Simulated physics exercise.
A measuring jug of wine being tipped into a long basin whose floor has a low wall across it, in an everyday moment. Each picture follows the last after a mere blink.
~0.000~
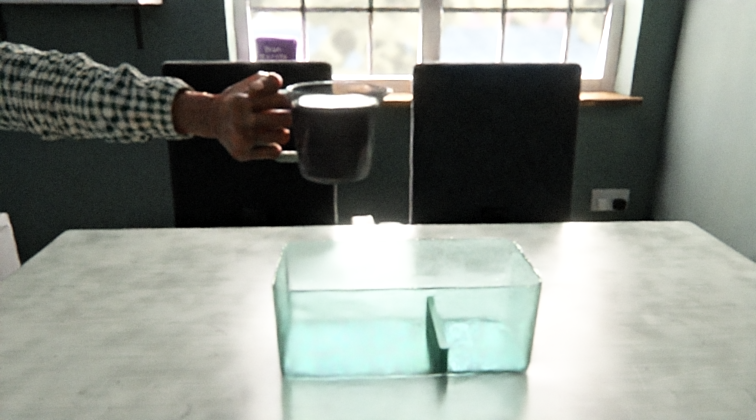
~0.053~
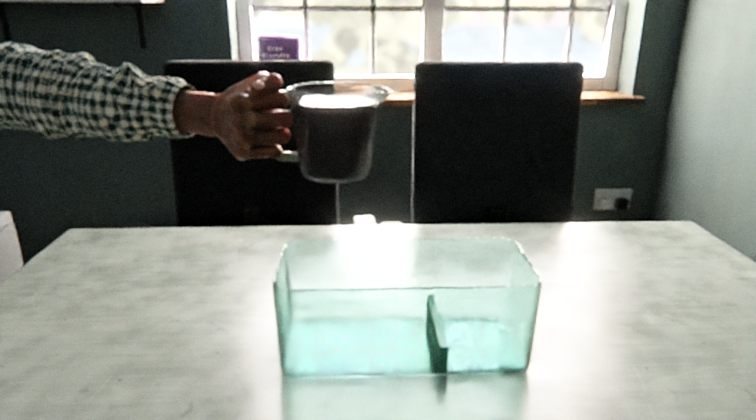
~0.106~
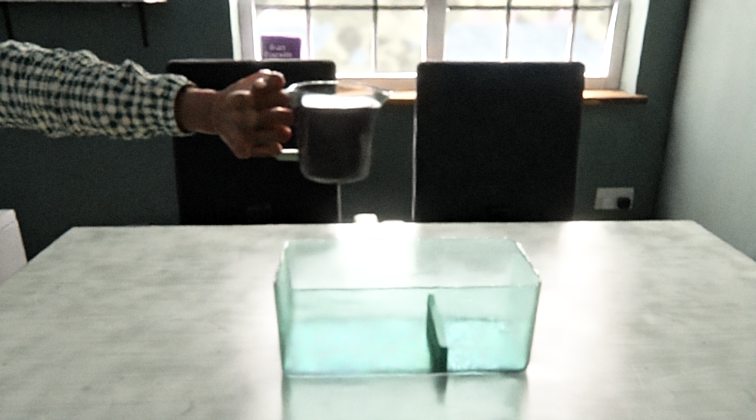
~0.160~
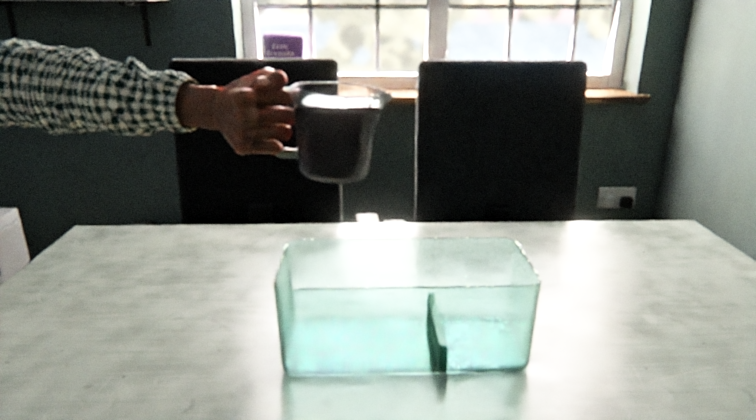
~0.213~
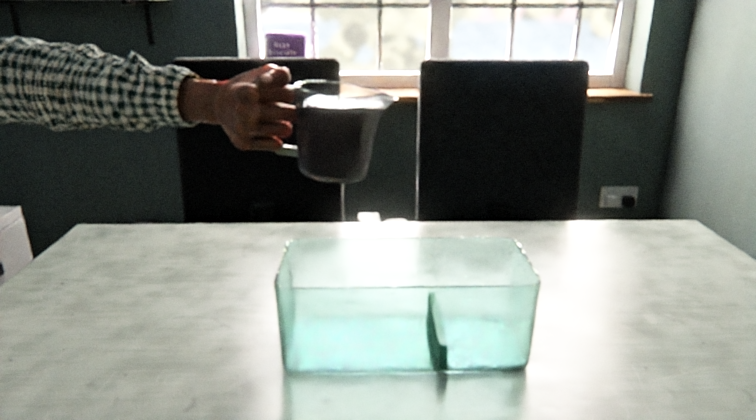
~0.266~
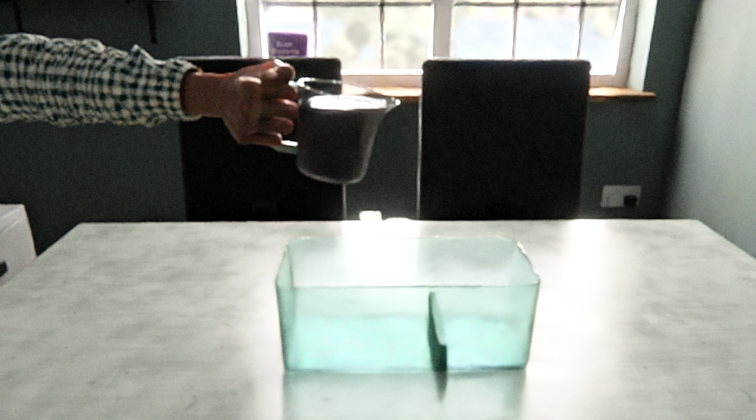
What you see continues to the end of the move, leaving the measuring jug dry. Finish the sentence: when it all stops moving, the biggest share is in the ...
... right part.
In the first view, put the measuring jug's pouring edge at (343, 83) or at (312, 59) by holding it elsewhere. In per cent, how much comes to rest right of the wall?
The first gives 5 %, the second 10 %.
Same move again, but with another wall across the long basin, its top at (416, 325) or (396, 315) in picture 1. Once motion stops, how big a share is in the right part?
First try close to 80 percent, second try close to 95 percent.
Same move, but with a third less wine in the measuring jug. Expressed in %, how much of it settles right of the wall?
About 50 in a hundred.
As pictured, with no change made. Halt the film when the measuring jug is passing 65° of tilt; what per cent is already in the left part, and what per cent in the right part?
On the left 0 %, on the right 5 %.
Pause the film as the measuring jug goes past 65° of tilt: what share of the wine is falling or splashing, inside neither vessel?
Roughly 20 percent.
After 0.74 s the tilt is 65° and 72 per cent is still to pour, 1 is left of the wall and 6 right of it.
After 1.09 s the tilt is 102° and 14 per cent is still to pour, 10 is left of the wall and 58 right of it.
After 1.45 s the tilt is 112° and 0 per cent is still to pour, 30 is left of the wall and 68 right of it.
After 1.85 s the tilt is 112° and 0 per cent is still to pour, 30 is left of the wall and 68 right of it.
In the end 30 per cent lies left of the wall, 68 right of it and 1 outside.
